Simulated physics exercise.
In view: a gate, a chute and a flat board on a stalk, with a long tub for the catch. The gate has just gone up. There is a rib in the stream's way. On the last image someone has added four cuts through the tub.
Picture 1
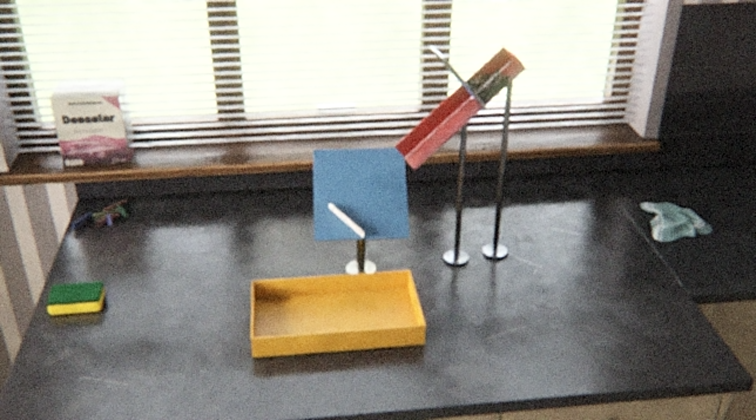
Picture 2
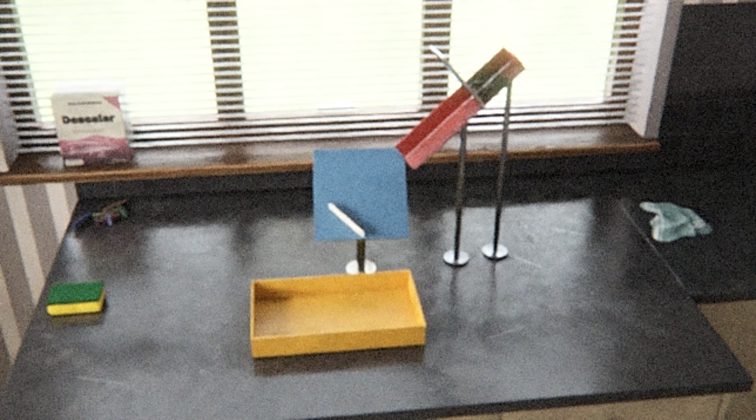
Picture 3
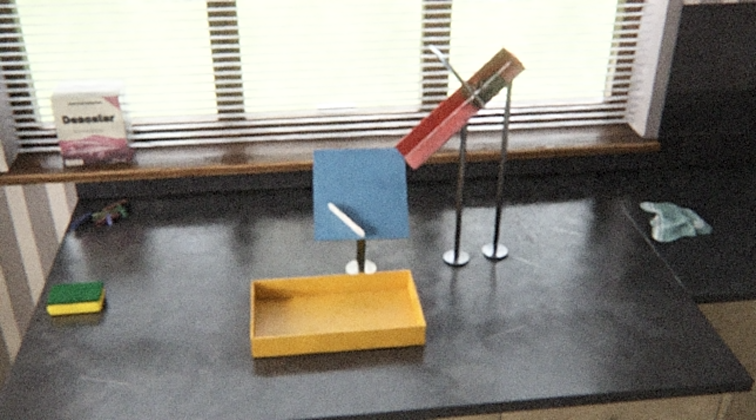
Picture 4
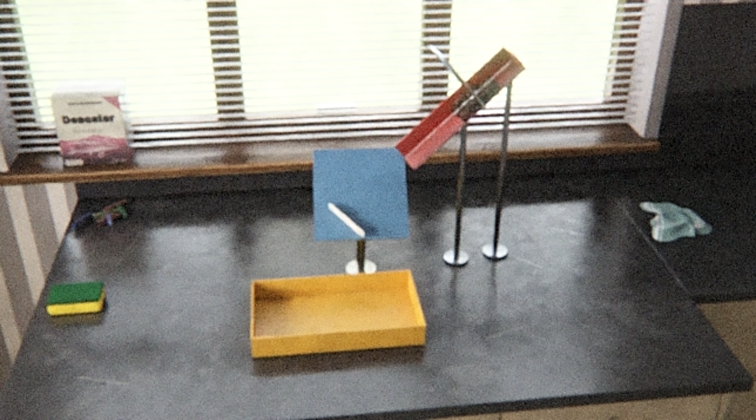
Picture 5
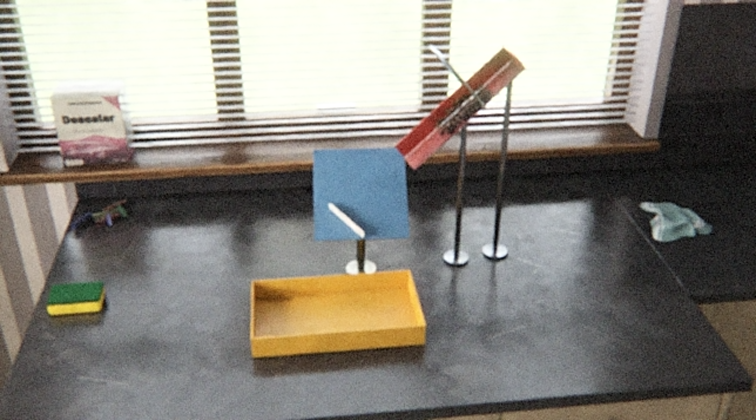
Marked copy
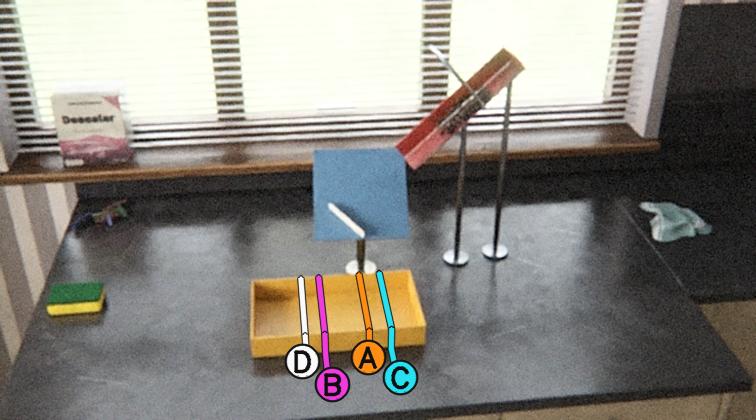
A batch of small brown balls slid partway down a sloping red chute, moving toward the lower left, while the blue board on its stand and the empty yellow tub stayed still on the dark counter.
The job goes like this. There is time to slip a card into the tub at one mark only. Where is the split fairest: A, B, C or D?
C works best here.
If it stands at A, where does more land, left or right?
The right side.
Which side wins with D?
Right.
On the marked copy, line A crosses the front rim at (369, 329); line B crosses the front rim at (324, 333); line C crosses the front rim at (391, 328); line D crosses the front rim at (305, 334).
For line A, of what is caught, a small part on the left of the divider, most on the right.
For line B, of what is caught, a small part on the left of the divider, nearly all on the right.
For line C, of what is caught, about a third on the left of the divider, about two thirds on the right.
For line D, of what is caught, a stray few on the left of the divider, nearly all on the right.
